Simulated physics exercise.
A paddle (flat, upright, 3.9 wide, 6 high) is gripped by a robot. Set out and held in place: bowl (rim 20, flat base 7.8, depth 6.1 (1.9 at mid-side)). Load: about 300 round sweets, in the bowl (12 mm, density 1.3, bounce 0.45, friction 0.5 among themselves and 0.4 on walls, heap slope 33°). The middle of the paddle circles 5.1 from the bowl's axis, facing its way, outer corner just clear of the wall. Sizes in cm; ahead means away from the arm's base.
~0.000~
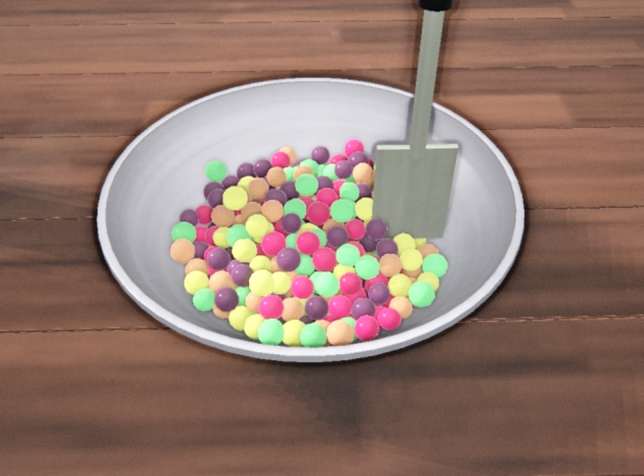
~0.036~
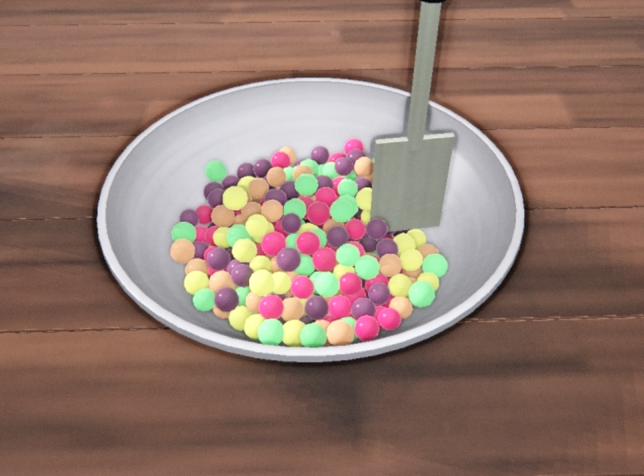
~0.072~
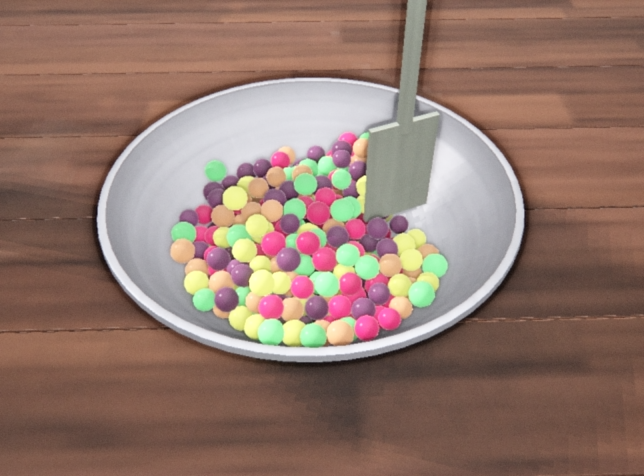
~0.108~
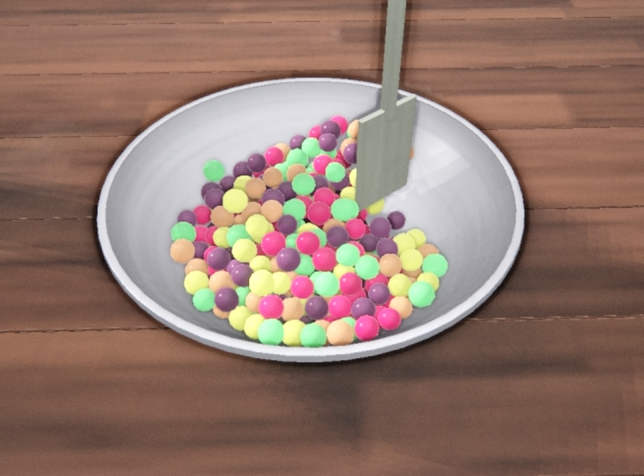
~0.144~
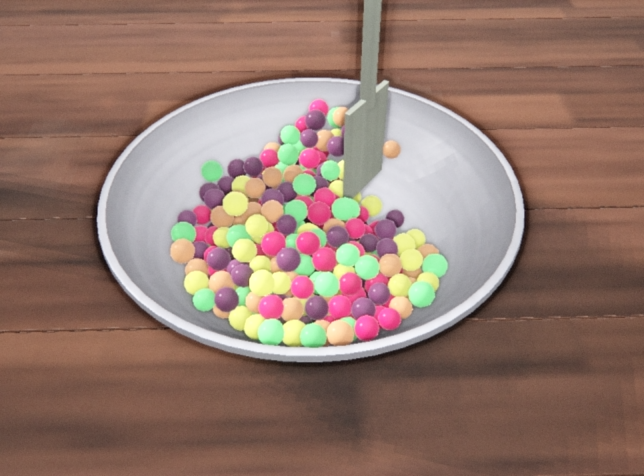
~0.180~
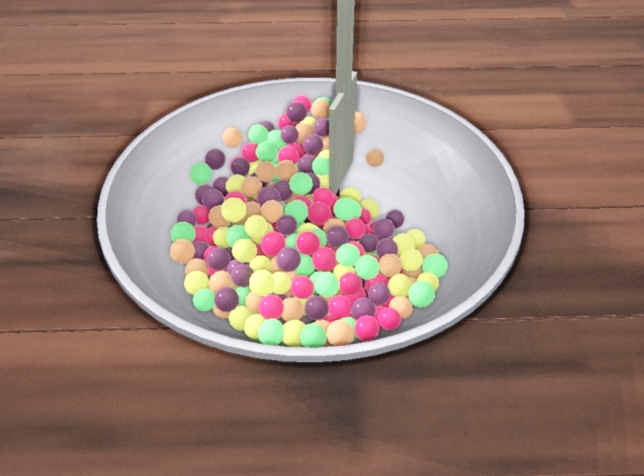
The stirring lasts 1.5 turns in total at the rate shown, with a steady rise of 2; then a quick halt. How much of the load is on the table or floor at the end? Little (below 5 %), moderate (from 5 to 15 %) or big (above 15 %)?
Answer: Little; below 5 % of the round sweets finish on the table or floor.
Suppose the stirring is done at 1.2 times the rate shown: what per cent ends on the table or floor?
Some 5 per cent.
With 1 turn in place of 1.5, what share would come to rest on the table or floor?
It would be near 0 per cent.
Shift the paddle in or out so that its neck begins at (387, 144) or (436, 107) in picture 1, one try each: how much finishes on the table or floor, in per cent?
About 0 and 0 per cent.
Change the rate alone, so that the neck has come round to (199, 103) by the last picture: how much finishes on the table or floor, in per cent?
About 25 per cent.
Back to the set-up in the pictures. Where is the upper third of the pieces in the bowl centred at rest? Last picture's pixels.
Around (322, 224).
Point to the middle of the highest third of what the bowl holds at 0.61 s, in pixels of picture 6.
Near (326, 293).
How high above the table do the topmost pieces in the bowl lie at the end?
Some 5.5 cm.
After 0.61 s, 254° round, highest piece 8 above the table; 299 in the bowl.
After 1.04 s, 79° round, highest piece 6 above the table; 294 in the bowl, 5 on the table or floor.
After 1.45 s, 180° round, highest piece 5 above the table; 294 in the bowl, 5 on the table or floor.
After 2.15 s, 180° round, highest piece 5 above the table; 294 in the bowl, 5 on the table or floor.
At rest, 294 in the bowl, 5 on the table or floor. That is 2 % on the table or floor.
